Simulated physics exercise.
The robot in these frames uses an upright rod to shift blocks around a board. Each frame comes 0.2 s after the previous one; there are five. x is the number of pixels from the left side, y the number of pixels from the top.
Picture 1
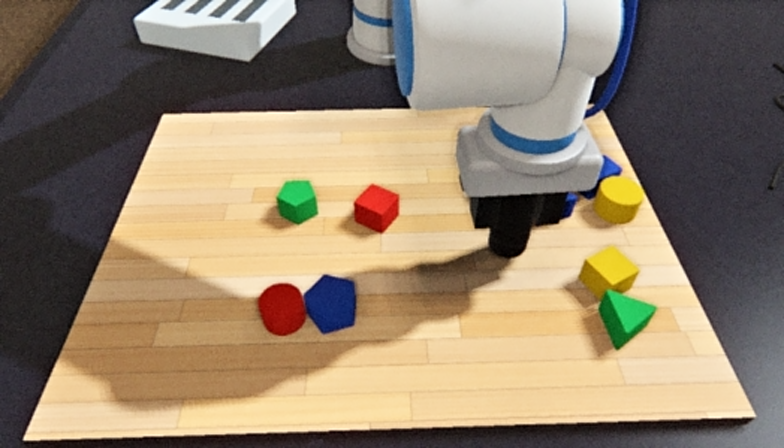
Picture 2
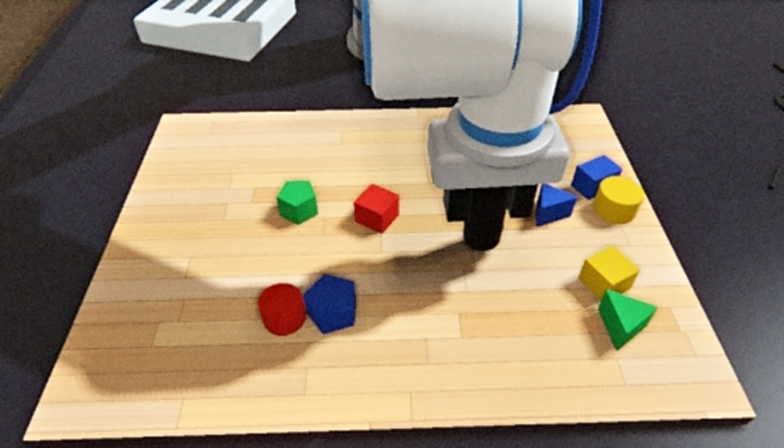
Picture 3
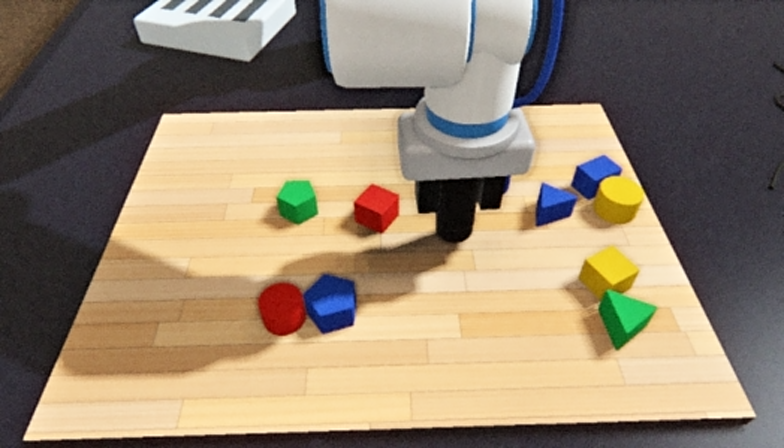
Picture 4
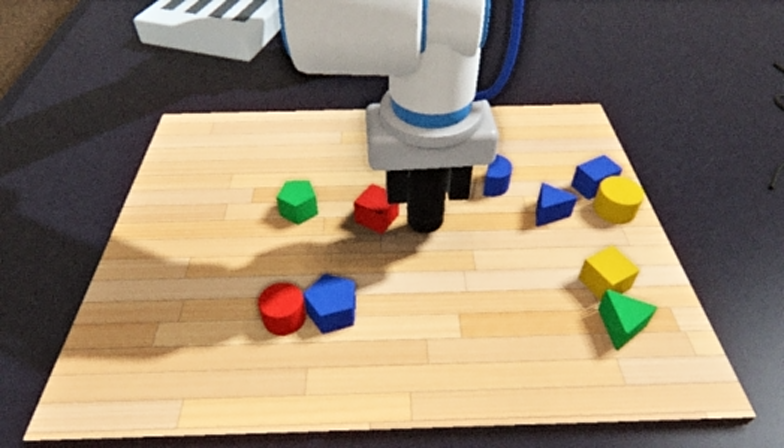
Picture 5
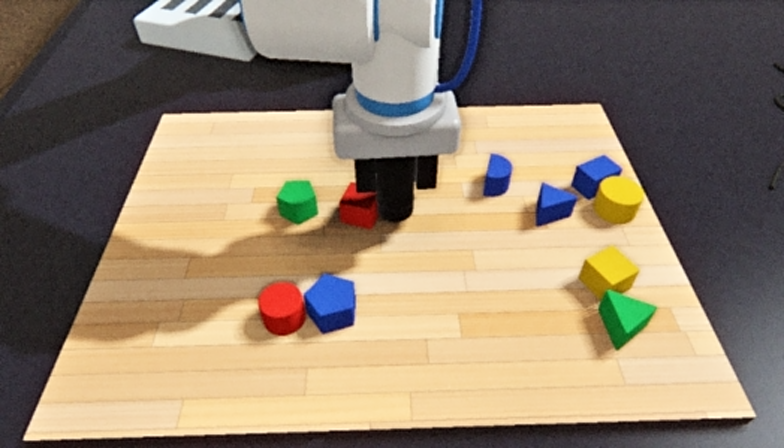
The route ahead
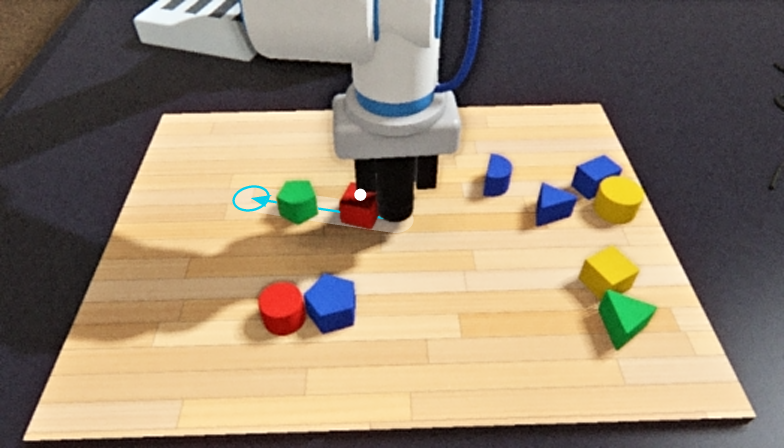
A white robot arm with blue bands holds a black upright rod over a pale wooden board on a dark table, seen from above and in front. Green and red blocks sit left of it, a red round block and blue pentagon nearer, and blue, yellow and green blocks at right. The arm glides steadily left, and the rod nudges the red square slightly left; the view stays still.
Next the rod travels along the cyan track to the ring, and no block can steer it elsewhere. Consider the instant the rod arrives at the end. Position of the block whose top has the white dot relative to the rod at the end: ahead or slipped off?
Once the path is finished, the block whose top has the white dot still sits ahead of the rod.
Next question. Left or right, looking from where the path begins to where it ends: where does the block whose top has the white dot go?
So, looking from the first point of the path to the last, the block whose top has the white dot moves leftwards.
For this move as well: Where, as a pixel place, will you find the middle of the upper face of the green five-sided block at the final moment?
Near (175, 186).
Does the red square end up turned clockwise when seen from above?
No, I don't think so.
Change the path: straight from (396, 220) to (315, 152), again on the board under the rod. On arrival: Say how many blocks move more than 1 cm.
Shifted over 1 cm: One.
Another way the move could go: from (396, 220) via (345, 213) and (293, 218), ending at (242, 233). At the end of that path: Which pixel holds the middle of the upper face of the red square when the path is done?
By then it is at (207, 199).
The drawn path runs from (396, 220) to (251, 198); the dot is on the red square.
The first path, step by step. One third of the way, rod at (345, 203); green five-sided block at (275, 190), turned 20° clockwise; red square at (309, 192), turned 20° anticlockwise.
Two thirds of the way, rod at (296, 196); green five-sided block at (224, 187), turned 10° clockwise; red square at (259, 186), turned 25° anticlockwise.
At the end, rod at (249, 189); green five-sided block at (175, 186); red square at (210, 181), turned 40° anticlockwise.
